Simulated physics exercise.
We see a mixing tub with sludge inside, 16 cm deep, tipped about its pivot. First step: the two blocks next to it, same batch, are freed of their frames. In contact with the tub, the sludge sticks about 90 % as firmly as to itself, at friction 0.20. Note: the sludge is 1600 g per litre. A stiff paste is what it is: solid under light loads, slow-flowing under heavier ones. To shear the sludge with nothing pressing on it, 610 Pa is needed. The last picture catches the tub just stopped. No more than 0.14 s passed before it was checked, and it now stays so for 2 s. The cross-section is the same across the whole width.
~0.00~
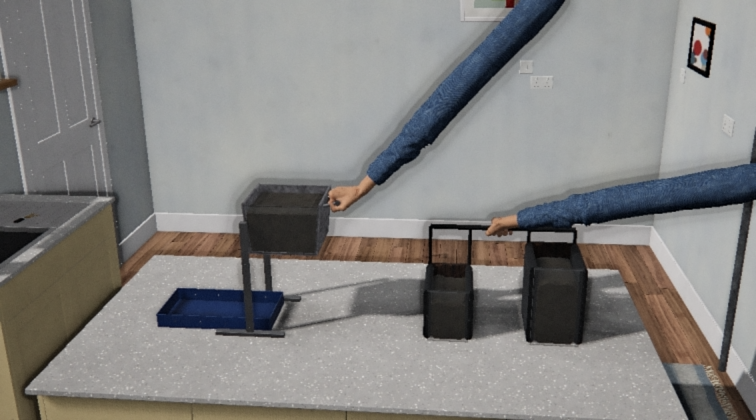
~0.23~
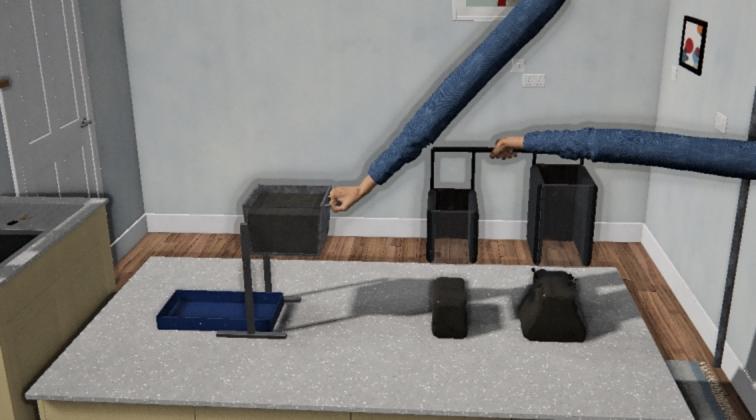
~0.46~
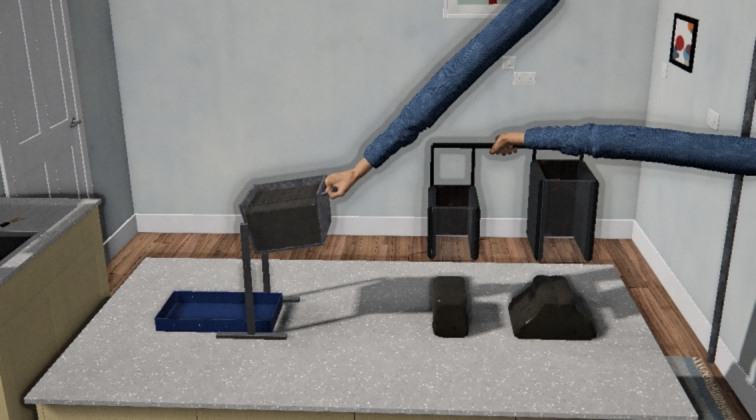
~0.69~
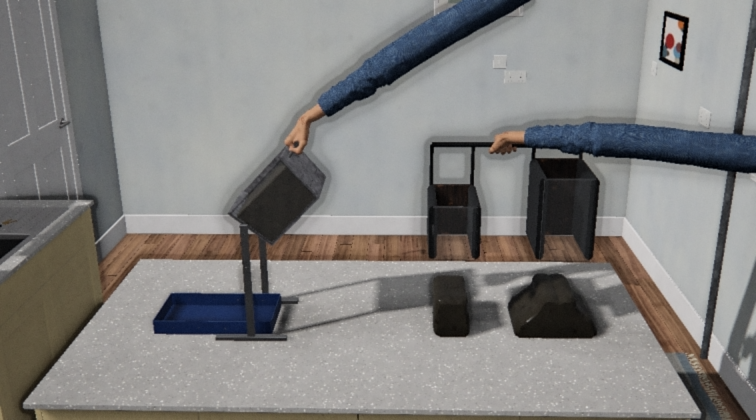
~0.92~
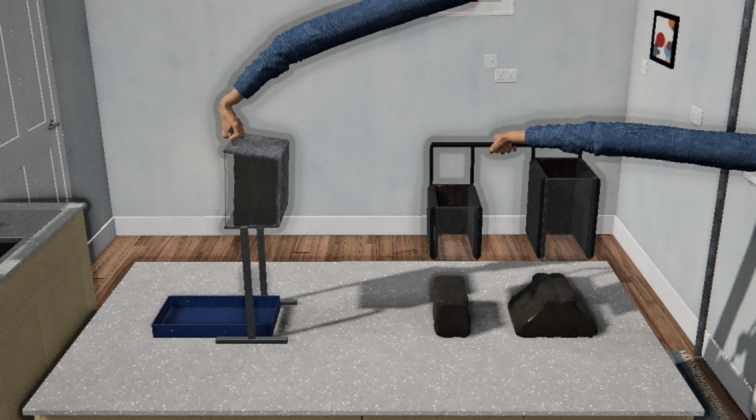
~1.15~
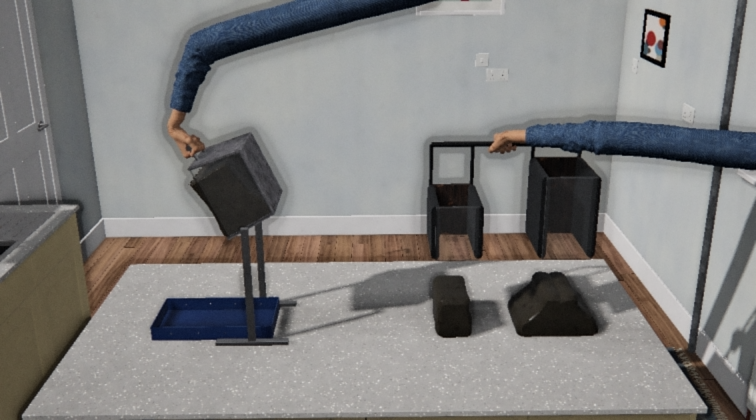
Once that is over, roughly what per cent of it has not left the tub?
Around 0 percent.
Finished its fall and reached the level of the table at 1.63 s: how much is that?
At that moment, near 100 % is down.
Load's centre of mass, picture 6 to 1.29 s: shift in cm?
Displacement noted: Approx. 13 cm... about that.
After 1.29 s, the tub is at 114 degrees and holds 30 %.
After 1.46 s, the tub is at 114 degrees and holds 0 %.
After 1.63 s, the tub is at 114 degrees and holds 0 %.
After 1.80 s, the tub is at 114 degrees and holds 0 %.
After 3.15 s, the tub is at 114 degrees and holds 0 %.
